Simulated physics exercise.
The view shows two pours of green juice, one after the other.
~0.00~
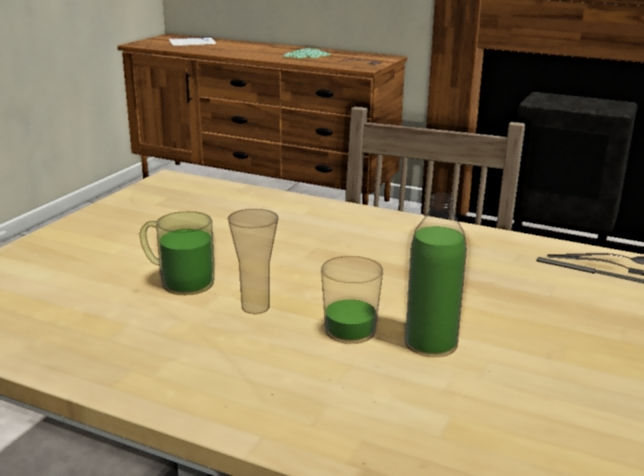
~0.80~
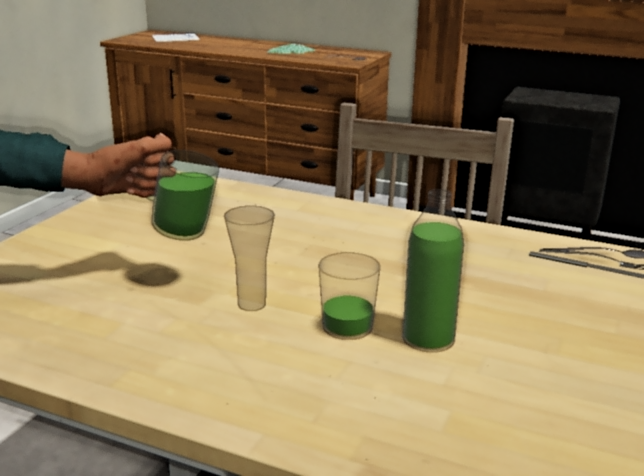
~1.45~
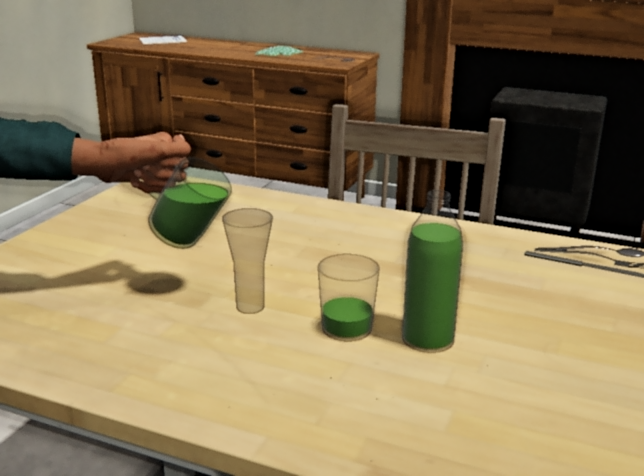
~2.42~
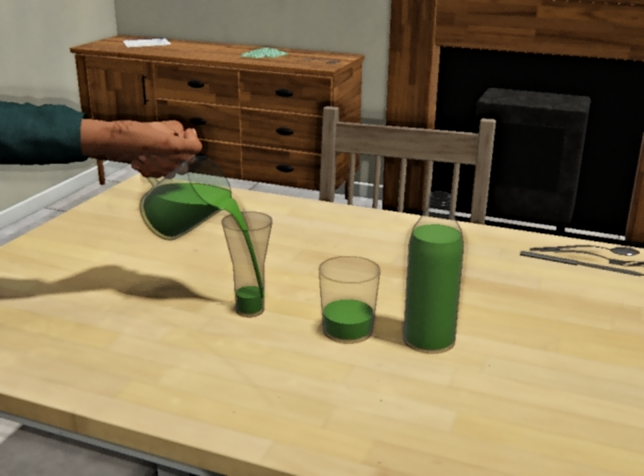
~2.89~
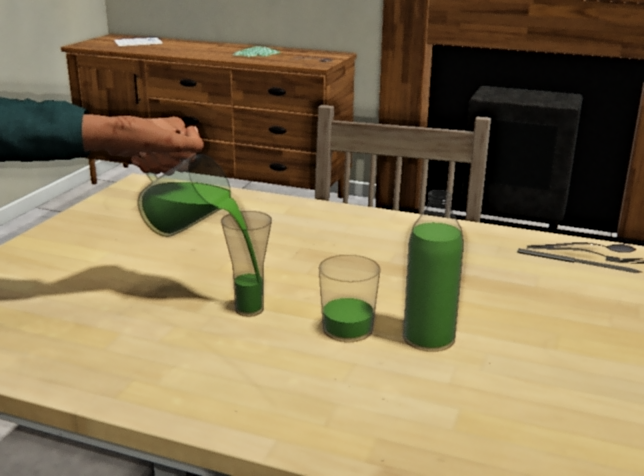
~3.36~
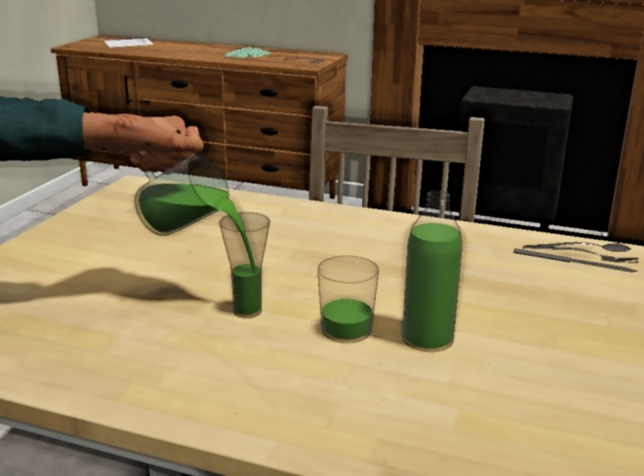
A hand in a teal sleeve lifting a glass mug of green juice, tilting it and pouring into an empty vase-shaped glass.
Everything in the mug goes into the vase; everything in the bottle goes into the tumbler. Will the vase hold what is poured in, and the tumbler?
The vase does not hold it; the tumbler does not hold it.
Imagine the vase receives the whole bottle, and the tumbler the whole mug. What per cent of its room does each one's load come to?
Near 230 and 110 in a hundred.
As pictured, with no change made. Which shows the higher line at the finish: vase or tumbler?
The level ends up higher in the left one.
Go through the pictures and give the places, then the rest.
In the first frame, nothing is moving yet; mug (186, 251) about two thirds full; bottle (437, 271) about three quarters full; vase (255, 261) empty; tumbler (351, 299) about a quarter full.
In the second frame, the mug is picked up; mug about two thirds full, surface at (187, 182); vase (251, 259) empty.
In the third frame, the mug leans over the vase; mug (190, 203) tipped 35° with all of its load; vase (249, 261) empty.
In the fourth frame, the green juice is flowing; mug (186, 198) tipped 50° with nearly all of its load; vase about a quarter full, surface at (250, 293).
In the fifth frame, the green juice is flowing; mug (186, 196) tipped 55° with nearly all of its load; tumbler (349, 297) about a quarter full.
In the sixth frame, the green juice is flowing; mug (183, 196) tipped 60° with about three quarters of its load; bottle about three quarters full, surface at (435, 233); vase about half full, surface at (247, 271); tumbler about a quarter full, surface at (347, 312).
By 5.9 s, the vase is nearly full.
By 9.5 s, the vase is full to the brim with a puddle round it.
By 25.5 s, the vase is full to the brim with a puddle round it; the tumbler is full to the brim with a puddle round it.
